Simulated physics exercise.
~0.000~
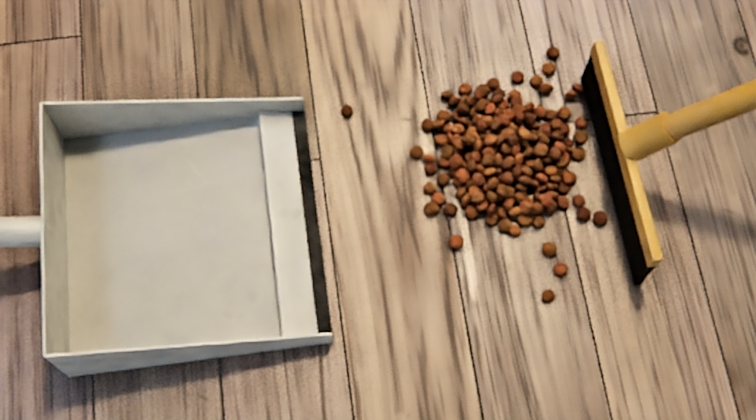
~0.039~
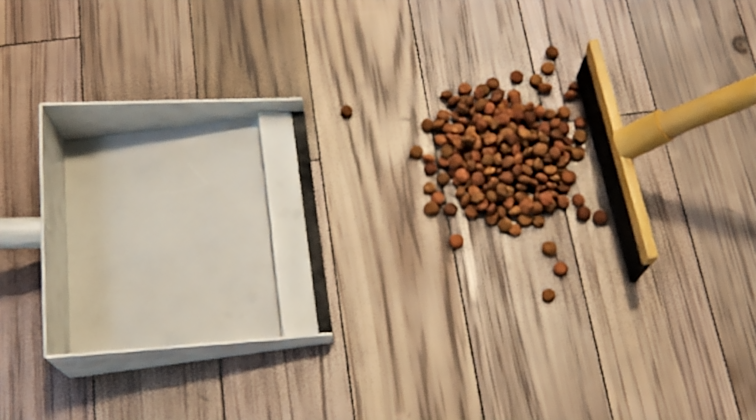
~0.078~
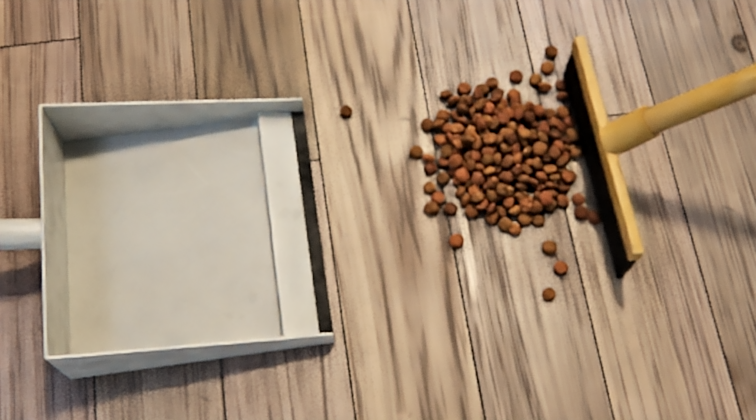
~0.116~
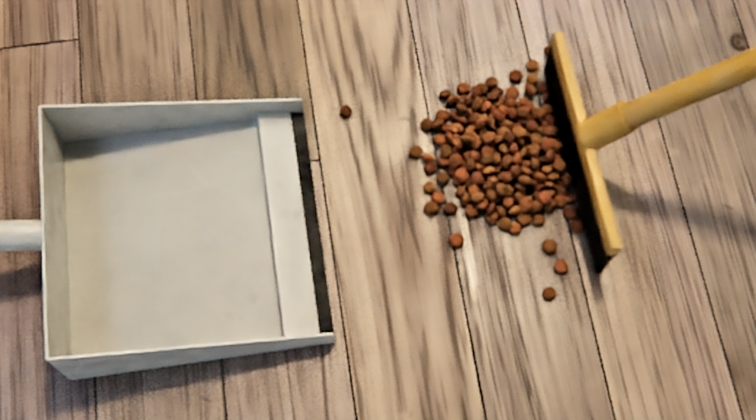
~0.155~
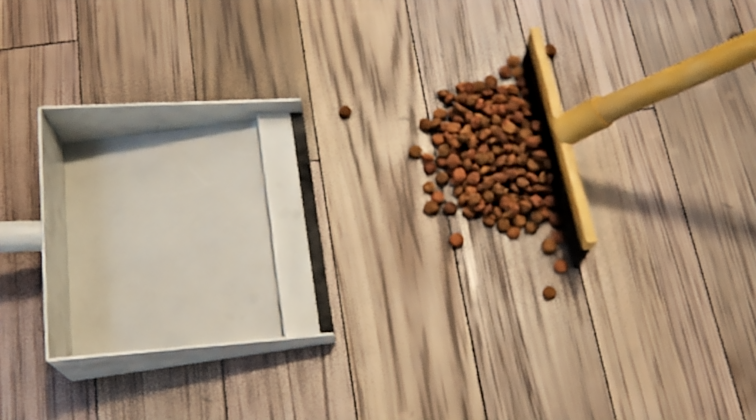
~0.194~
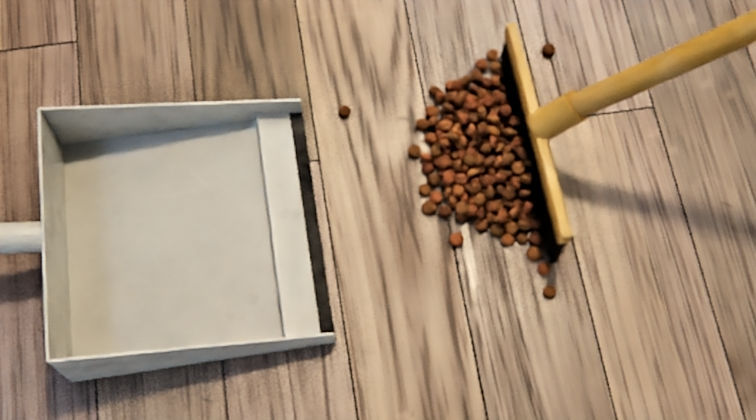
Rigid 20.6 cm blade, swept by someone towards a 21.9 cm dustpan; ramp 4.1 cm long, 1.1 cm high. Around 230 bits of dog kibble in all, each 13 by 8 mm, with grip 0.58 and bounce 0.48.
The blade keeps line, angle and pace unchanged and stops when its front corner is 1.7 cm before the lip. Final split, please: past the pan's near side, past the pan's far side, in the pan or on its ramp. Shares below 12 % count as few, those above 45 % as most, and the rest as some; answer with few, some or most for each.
Final split: Near side: Few; far side: Some; pan: Some.
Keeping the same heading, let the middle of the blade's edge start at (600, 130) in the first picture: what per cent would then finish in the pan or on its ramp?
Estimate: ~ 25 %.
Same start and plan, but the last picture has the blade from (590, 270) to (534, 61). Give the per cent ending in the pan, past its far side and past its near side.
Pan 50; far 10; near 0.
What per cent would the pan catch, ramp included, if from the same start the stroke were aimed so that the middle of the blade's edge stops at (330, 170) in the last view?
That would come to near 50 percent.
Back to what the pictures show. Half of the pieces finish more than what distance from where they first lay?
Some 20 cm.
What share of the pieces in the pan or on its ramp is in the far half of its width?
Something like 90 in a hundred.
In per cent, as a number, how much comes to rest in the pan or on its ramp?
35 %.
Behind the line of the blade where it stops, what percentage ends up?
Something like 10 per cent, roughly.
After 0.38 s, middle of the blade 11 cm from the lip; 0 % over the lip, far side 15 %, near side 0 %.
After 0.51 s, middle of the blade 4 cm from the lip; 10 % over the lip, far side 30 %, near side 0 %.
After 0.76 s, middle of the blade 2 cm from the lip; 35 % over the lip, far side 35 %, near side 0 %.
At rest (1.3 s), near side 0 %, far side 35 %, pan 35 %, in front of the lip or behind the blade 30 %.
